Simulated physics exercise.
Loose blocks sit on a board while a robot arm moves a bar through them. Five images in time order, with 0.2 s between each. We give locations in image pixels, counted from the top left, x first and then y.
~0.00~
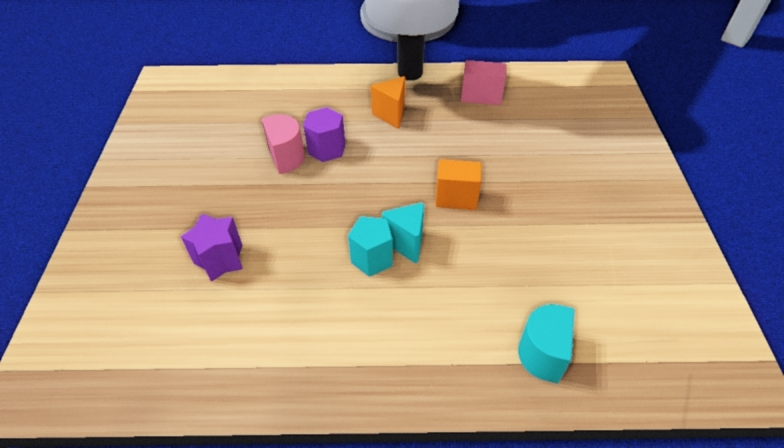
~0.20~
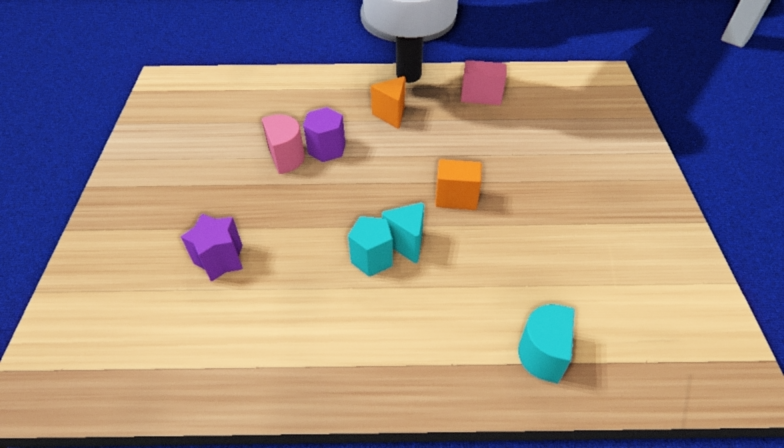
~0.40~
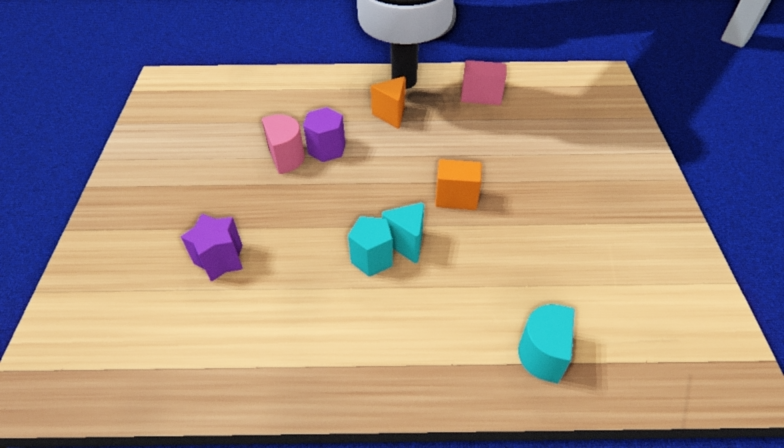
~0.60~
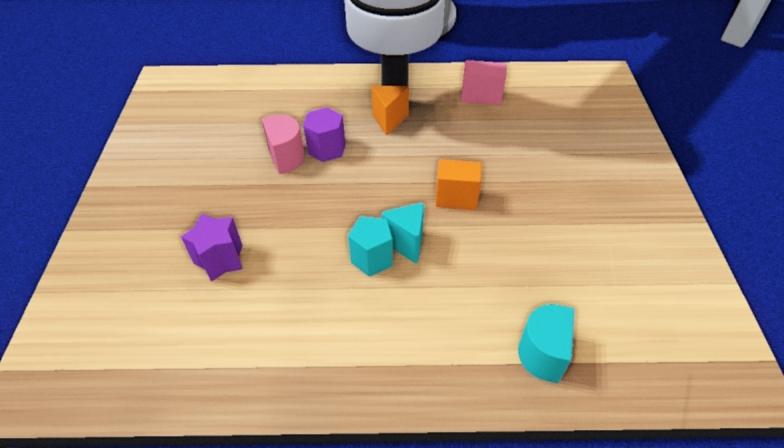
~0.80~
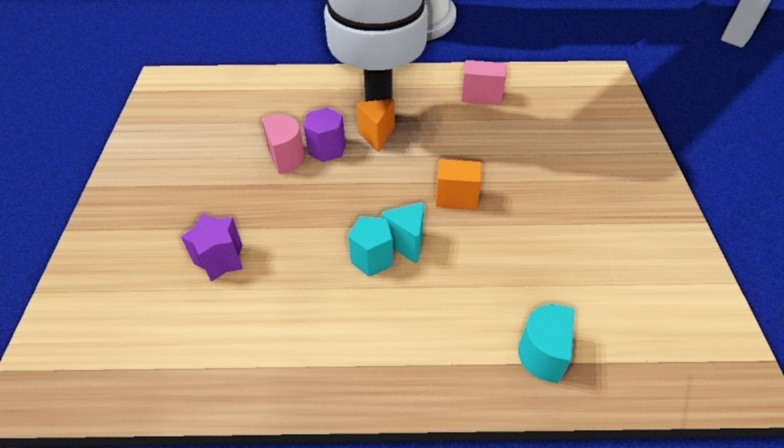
A light wooden board lies on a deep blue surface, seen from above at an angle by a still camera. A pink D-shaped block and purple hexagon sit upper left, a purple star lower left, teal blocks at centre and lower right, with an orange triangular piece, orange block and pink block above. The robot arm's dark bar edges forward, then pushes the orange triangular piece slightly down and left, turning it.
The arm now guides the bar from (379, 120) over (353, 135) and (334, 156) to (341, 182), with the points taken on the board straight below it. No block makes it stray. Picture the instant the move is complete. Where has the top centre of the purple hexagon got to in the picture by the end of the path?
I think it will end close to (297, 139).
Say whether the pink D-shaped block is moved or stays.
That block moves.
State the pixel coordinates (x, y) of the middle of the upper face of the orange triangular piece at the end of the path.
I'd expect the centre of its top face to be at (368, 121).
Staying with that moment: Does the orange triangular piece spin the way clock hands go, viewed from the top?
No
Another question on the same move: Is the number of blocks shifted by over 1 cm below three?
I expect not.
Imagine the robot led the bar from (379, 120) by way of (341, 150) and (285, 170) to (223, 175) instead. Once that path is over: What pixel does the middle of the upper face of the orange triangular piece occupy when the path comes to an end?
Its top centre is at about (365, 129).
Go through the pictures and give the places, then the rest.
Tip of the bar (410, 75), middles of tops, pink D-shaped block (281, 128), purple hexagon (323, 119), orange triangular piece (391, 87), in the first picture.
Bar (409, 77), nothing pushed, in the second picture.
Bar (404, 83), nothing pushed, in the third picture.
Bar (395, 93), orange triangular piece (389, 92), in the fourth picture.
Bar (376, 108), pink D-shaped block (281, 128), purple hexagon (323, 119), orange triangular piece (376, 108), in the fifth picture.
The first path, step by step. One third of the way, bar (351, 123); orange triangular piece (368, 119), turned 25° anticlockwise.
Two thirds of the way, bar (332, 144); pink D-shaped block (259, 132), turned 20° clockwise; purple hexagon (298, 136), turned 30° clockwise; orange triangular piece (368, 121), turned 40° anticlockwise.
At the end, bar (339, 169); pink D-shaped block (259, 132), turned 20° clockwise; purple hexagon (297, 139), turned 45° clockwise; orange triangular piece (368, 121), turned 40° anticlockwise.
